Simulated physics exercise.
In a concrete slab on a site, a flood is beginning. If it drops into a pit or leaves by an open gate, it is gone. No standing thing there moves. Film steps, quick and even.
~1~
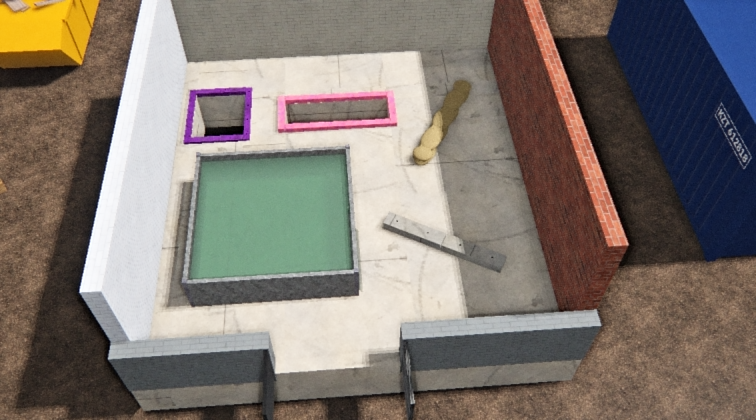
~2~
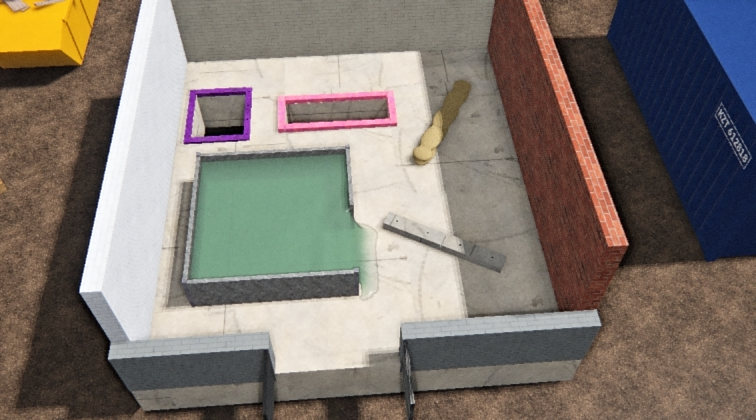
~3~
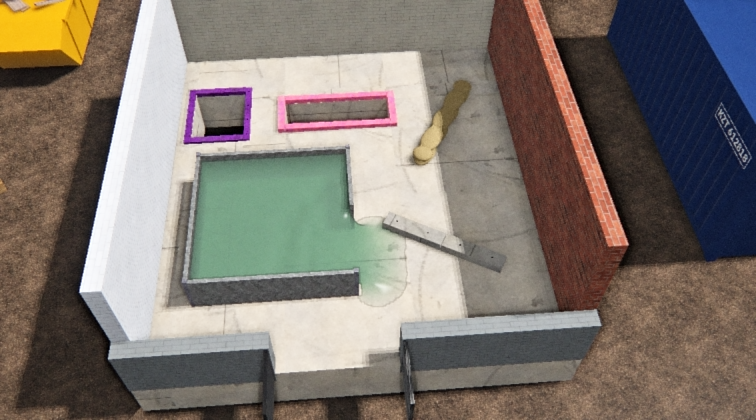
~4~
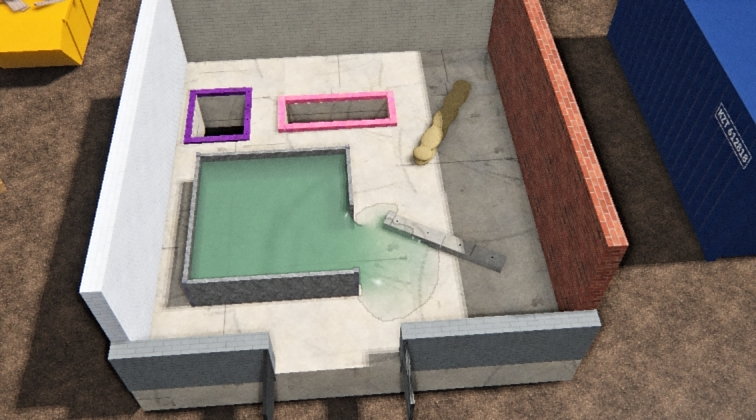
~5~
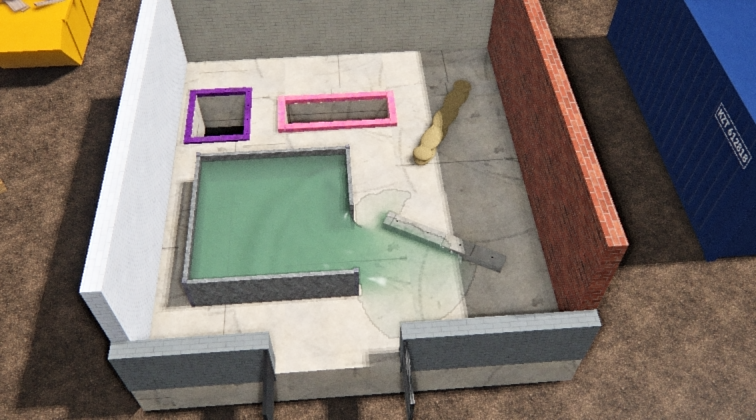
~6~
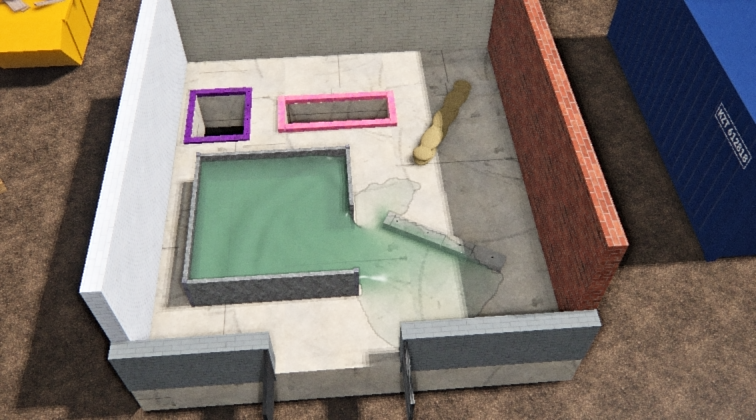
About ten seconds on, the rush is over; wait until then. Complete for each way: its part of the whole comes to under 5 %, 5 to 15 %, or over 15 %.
The gate's part comes to 5 to 15 %; the pink pit's part comes to under 5 %; the purple pit's part comes to under 5 %.
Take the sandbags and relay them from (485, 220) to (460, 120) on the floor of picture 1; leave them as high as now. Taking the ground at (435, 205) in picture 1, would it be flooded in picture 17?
At that place: Wet.
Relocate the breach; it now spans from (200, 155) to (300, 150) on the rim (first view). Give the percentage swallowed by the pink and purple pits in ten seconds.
Pink 8 %, purple 45 %.
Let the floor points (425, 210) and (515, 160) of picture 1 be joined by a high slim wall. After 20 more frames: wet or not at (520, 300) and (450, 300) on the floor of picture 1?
Going by the list, I'd say reached by the flood, then reached by the flood.
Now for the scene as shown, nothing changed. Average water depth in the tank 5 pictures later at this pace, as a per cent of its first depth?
About 78 %.
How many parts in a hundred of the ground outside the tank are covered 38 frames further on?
The answer is around 70 per cent.
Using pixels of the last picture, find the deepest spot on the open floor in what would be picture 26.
Approximate pixel: (531, 304).
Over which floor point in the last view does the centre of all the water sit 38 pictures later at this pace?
Centre of mass: Roughly (383, 223).
A moment on, water covers 25 % of the floor; the gate 0 %, the pink pit 0 %, the purple pit 0 %.
Next, water covers 30 % of the floor; the gate 0 %, the pink pit 0 %, the purple pit 0 %.
Then, water covers 40 % of the floor; the gate 0 %, the pink pit 0 %, the purple pit 0 %.
Later, water covers 70 % of the floor; the gate 4 %, the pink pit 0 %, the purple pit 0 %.
In the end, water covers 90 % of the floor; the gate 9 %, the pink pit 0 %, the purple pit 2 %.
